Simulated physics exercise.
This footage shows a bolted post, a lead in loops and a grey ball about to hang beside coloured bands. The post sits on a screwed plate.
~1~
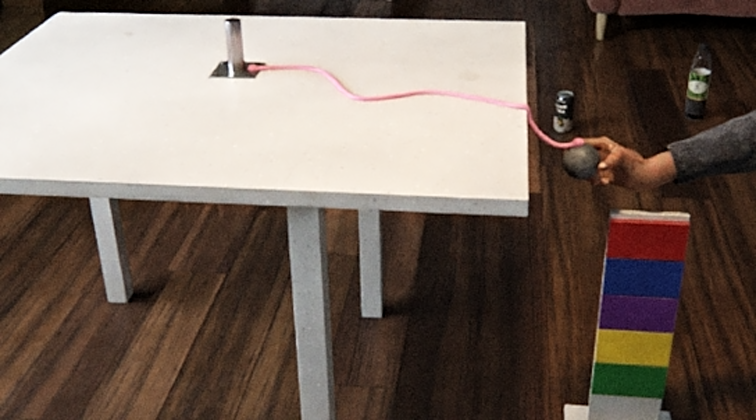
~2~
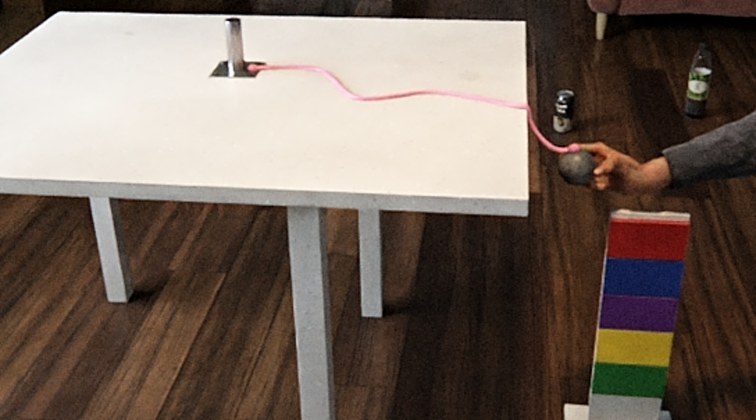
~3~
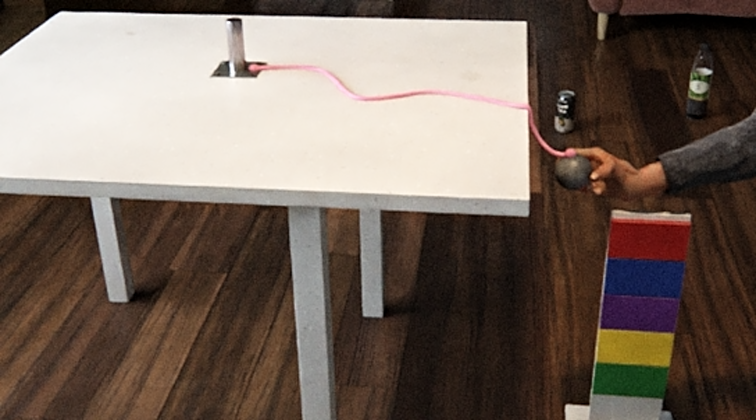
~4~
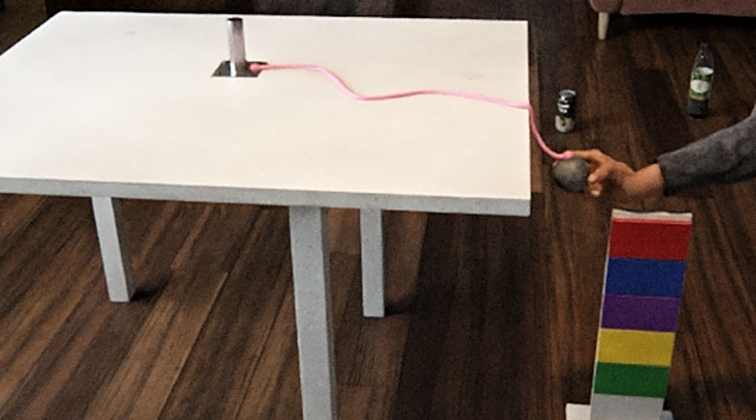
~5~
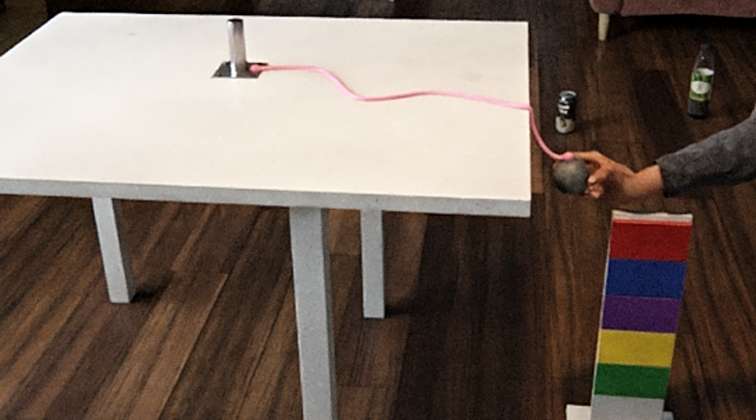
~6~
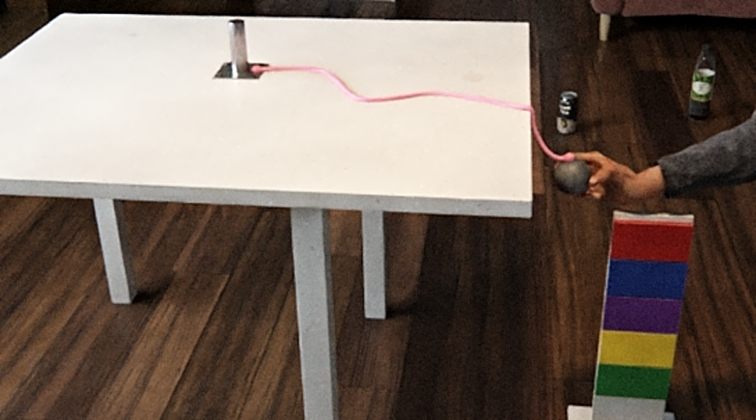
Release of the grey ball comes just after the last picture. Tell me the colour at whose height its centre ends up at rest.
It ends up level with red.
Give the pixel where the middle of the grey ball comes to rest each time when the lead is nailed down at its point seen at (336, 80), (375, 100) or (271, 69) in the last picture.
It ends up near (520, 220) the first time, (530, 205) the second and (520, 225) the third.
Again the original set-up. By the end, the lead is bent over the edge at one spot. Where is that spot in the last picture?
(488, 101).
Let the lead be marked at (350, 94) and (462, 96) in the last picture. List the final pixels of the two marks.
The first one ends up at (383, 88) and the second one at (501, 103).
Early on, ball near (508, 227); level with red.
Midway, ball near (530, 233); level with red.
Finally, ball near (519, 232); level with red. The red one.
